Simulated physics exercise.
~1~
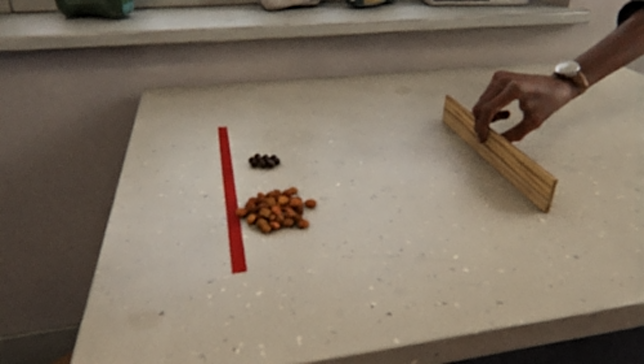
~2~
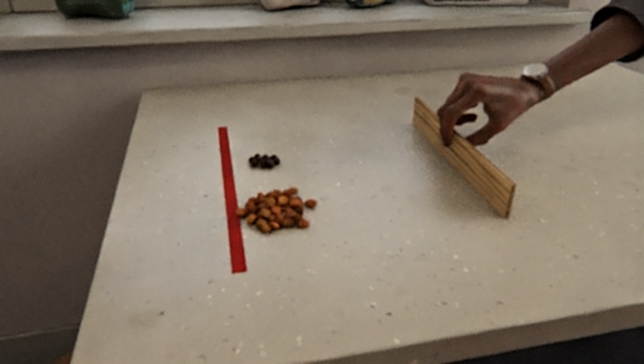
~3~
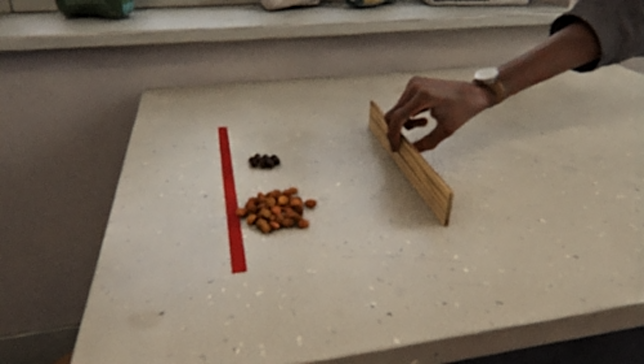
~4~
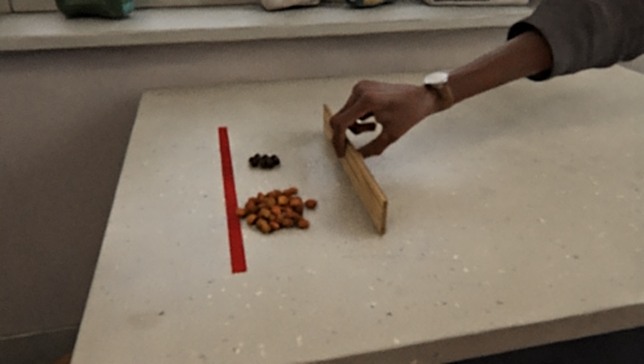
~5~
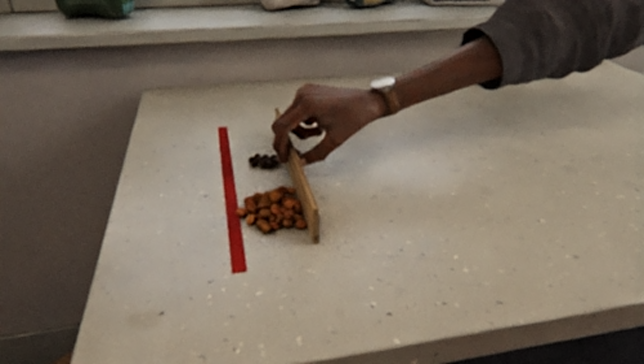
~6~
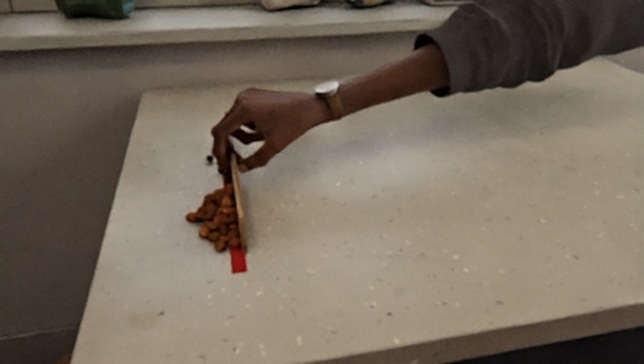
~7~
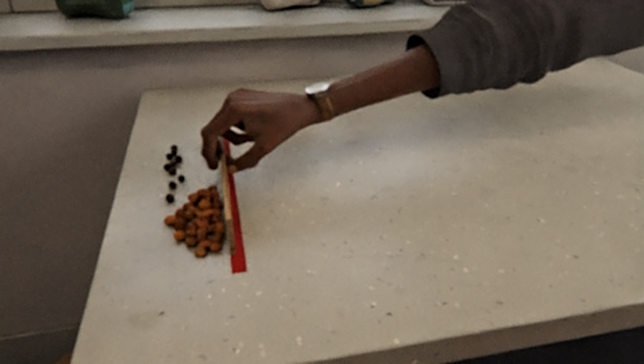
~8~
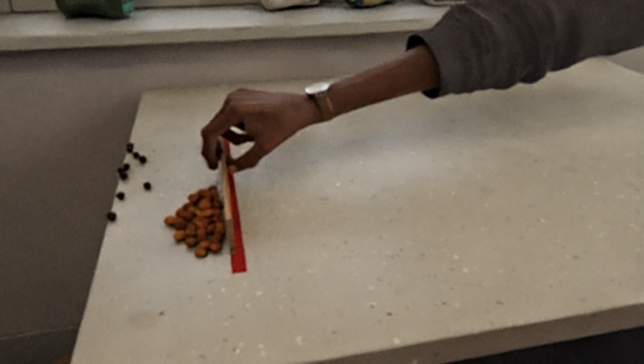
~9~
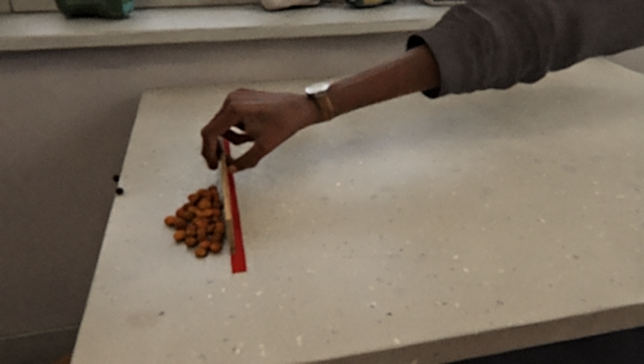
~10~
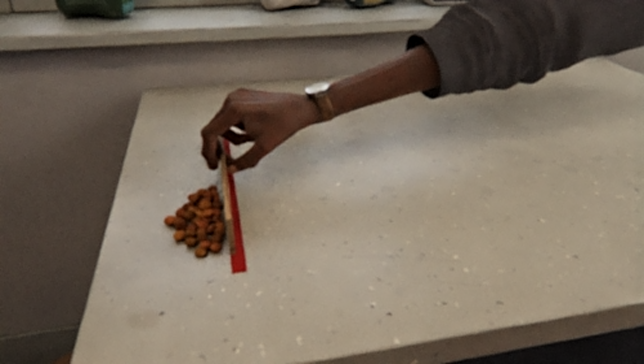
On a pale speckled table beneath a windowsill, a hand wearing a watch holds a strip of wood upright to the right of two small piles, one of dark round bits and one of larger orange-brown pieces. The hand slides the strip steadily left until it reaches both piles and pushes them across a line of red tape. The strip stops at the tape. The brown pieces settle in a heap just past it, while the dark bits roll on, spreading toward the left edge. They drop out of sight over the edge, leaving the brown heap on the table beside the motionless strip.
